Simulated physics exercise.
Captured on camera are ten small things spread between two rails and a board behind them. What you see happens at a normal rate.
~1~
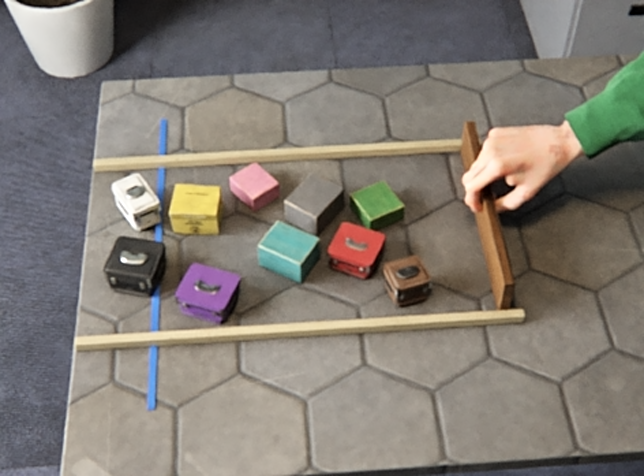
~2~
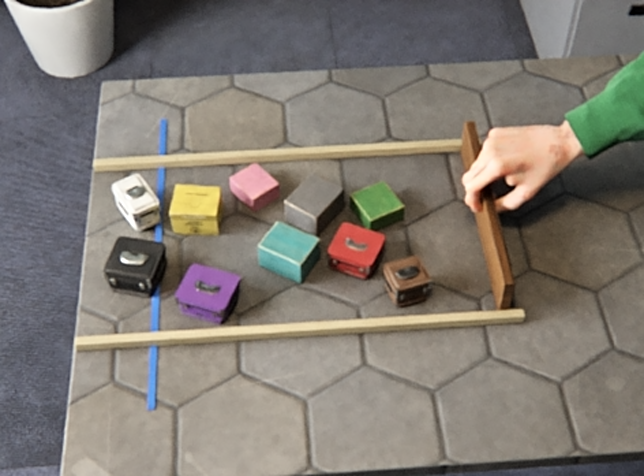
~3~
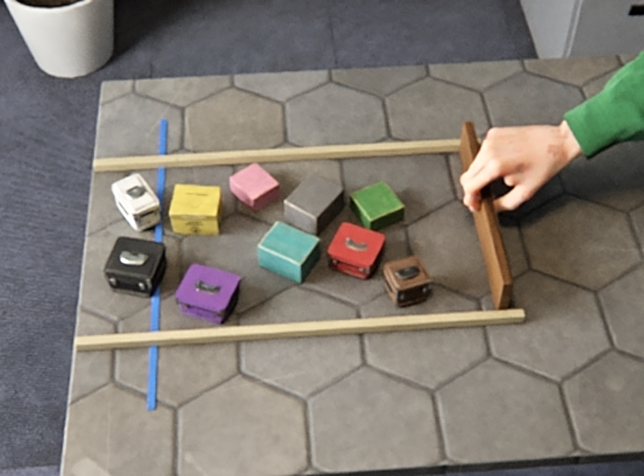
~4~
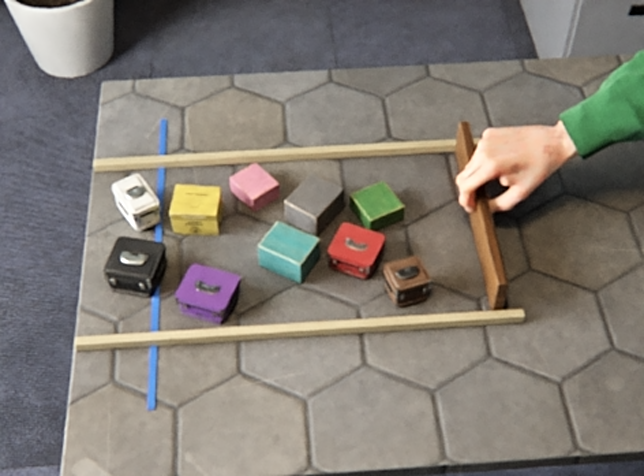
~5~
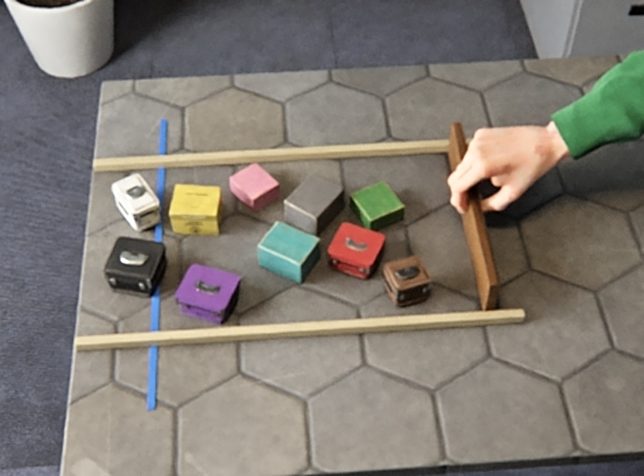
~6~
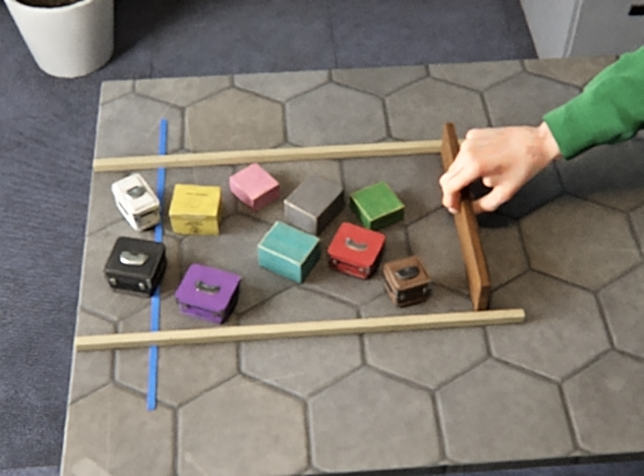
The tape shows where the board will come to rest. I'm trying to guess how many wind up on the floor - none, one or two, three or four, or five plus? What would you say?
The edge claims three or four.
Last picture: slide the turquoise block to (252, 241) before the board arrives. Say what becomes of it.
From that start, the object then is safe.
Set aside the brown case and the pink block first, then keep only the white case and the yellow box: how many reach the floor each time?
The number fallen is 3, and in the other try 1.
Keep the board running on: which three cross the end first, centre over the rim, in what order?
It runs the white case, the black case, and lastly the yellow box.
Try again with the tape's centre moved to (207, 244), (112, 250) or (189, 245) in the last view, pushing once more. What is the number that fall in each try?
So, one try after another, the floor gets 1, then 6, then 2.
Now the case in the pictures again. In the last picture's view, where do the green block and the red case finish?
Final positions - green block around (139, 215), red case around (135, 256).
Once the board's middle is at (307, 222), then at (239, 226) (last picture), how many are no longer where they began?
Up to then 6, and up to the other point 10.
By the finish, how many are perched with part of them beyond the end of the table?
The total comes out at 3.
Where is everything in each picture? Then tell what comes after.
White case (137, 203); black case (137, 267); yellow box (197, 210); board (486, 212); tape (158, 247), in the first picture.
Black case (137, 267); purple case (209, 294), in the second picture.
Yellow box (197, 210); turquoise block (289, 252), in the third picture.
White case (137, 203); green block (377, 207), in the fourth picture.
Black case (137, 267); grey block (315, 205), in the fifth picture.
White case (137, 203); black case (137, 267); yellow box (197, 210); board (464, 213); tape (158, 247), in the sixth picture.
Soon after, none off yet; white case at rest near (137, 203); black case at rest near (137, 267); yellow box at rest near (197, 210).
At rest, the number that fall off is three or four; fallen, yellow box, black case and white case.
